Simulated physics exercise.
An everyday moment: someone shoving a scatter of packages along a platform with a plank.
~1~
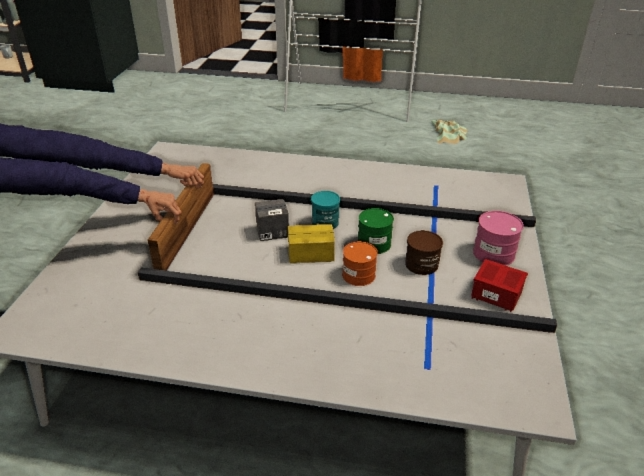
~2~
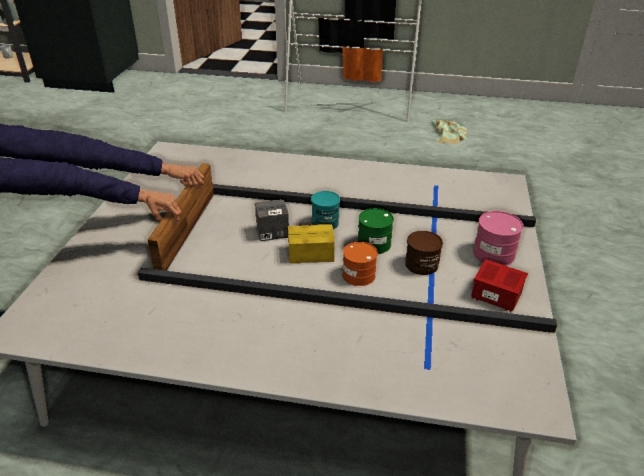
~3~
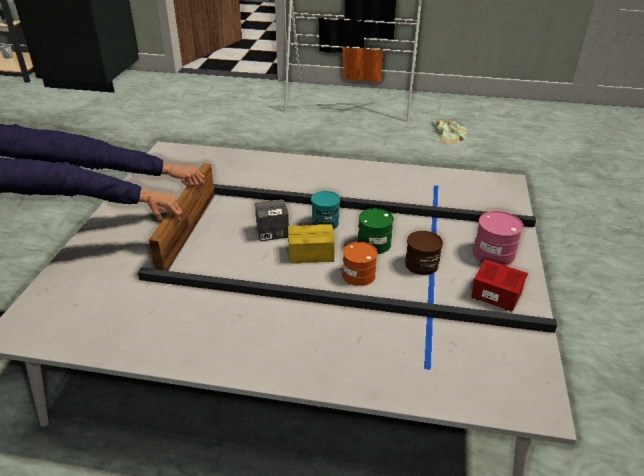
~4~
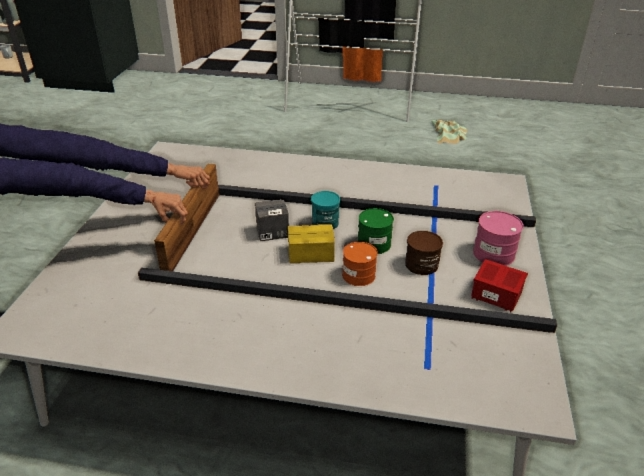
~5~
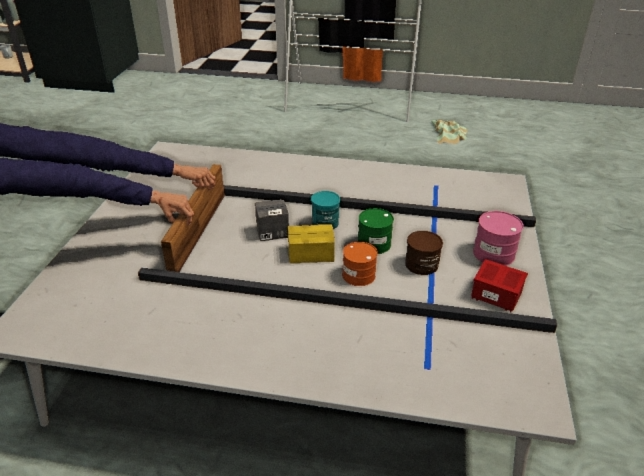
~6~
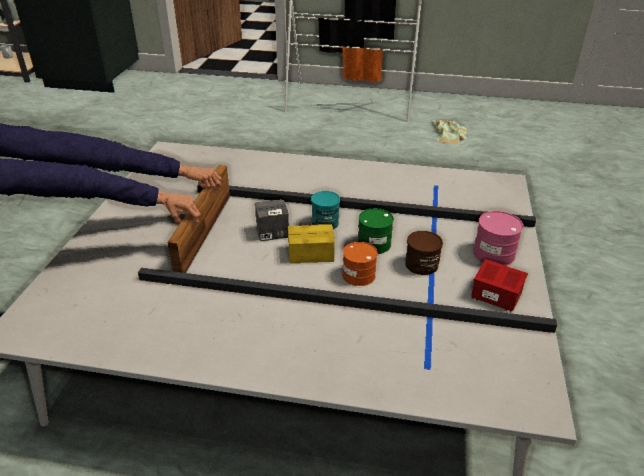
The footage shows two hands sliding a wooden plank slowly to the right along a table between two dark rails, while the scattered colourful canisters and boxes ahead of it, around a blue tape line, stay still.
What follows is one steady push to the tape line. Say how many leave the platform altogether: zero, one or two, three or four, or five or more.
The number that fall off is zero.
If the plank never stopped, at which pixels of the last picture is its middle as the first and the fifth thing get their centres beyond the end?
About (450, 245), then (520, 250).
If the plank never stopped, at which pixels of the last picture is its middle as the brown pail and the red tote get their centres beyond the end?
Its middle is around (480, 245) and around (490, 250).
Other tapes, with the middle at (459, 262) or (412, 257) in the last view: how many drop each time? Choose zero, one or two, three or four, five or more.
Taking them in turn, 1 or 2; not one.
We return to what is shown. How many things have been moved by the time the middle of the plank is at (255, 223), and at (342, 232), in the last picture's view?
1 and 5.
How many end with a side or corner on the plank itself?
The number is 4.
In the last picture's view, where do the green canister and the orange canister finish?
Near (484, 242) and (450, 281).
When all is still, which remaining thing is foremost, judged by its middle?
The pink canister ends nearest.
A little later, none off yet; pink canister at rest near (498, 238); red tote at rest near (499, 285); brown pail at rest near (423, 253).
When it is over, the number that fall off is zero.
